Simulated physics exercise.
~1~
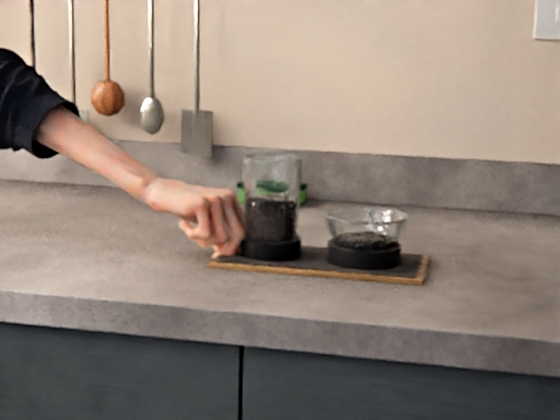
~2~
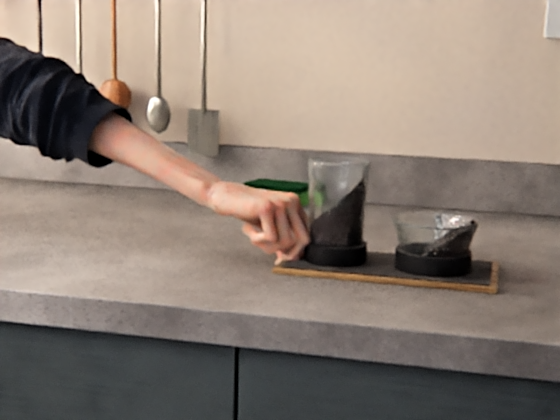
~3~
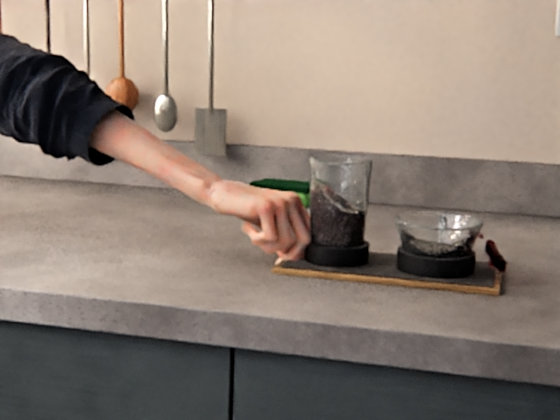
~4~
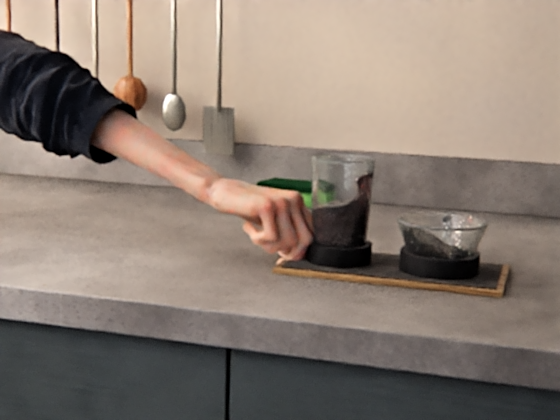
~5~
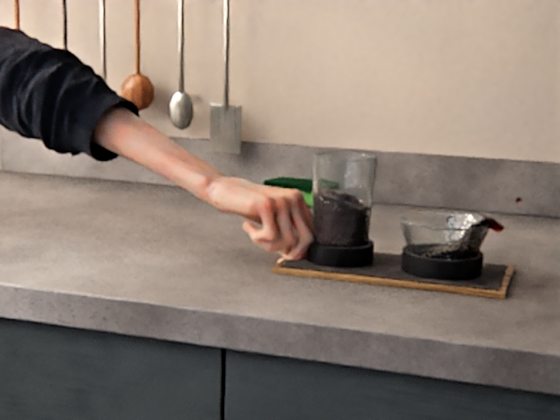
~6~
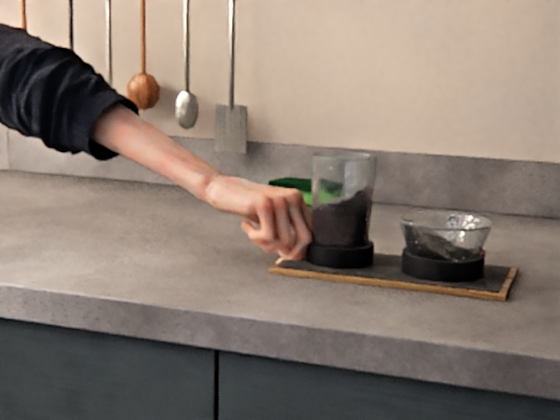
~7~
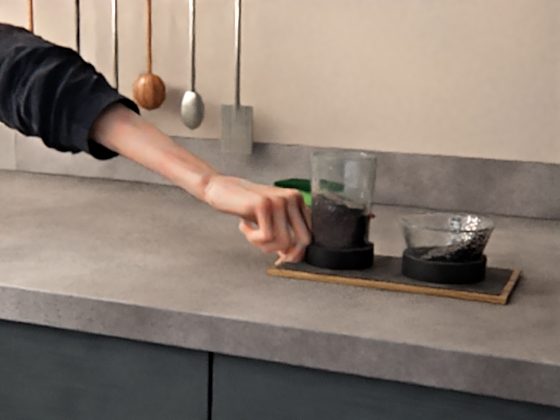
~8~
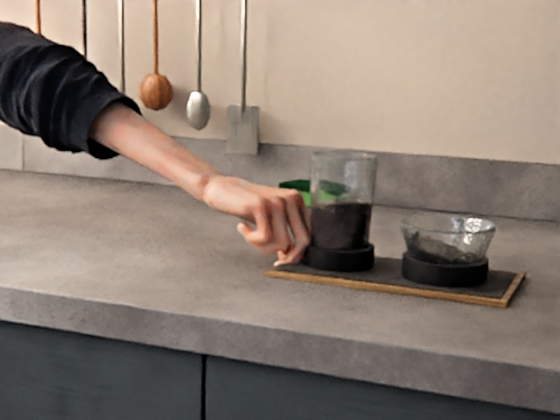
On a grey stone kitchen counter with dark cabinets below, seen from the front and slightly above, a hand in a dark sleeve reaches in from the left to a black tray with a wooden edge. A slim clear glass stands on the left and a wider, shallow cup on the right, both holding dark liquid in black holders, with a green object behind. The tray slides right and stops abruptly. The liquid tilts steeply in the glass and sloshes in the cup, dark drops flying off the cup's right side. The view drifts slightly sideways as both vessels stay upright, the slim glass keeping its liquid and the sloshing easing.
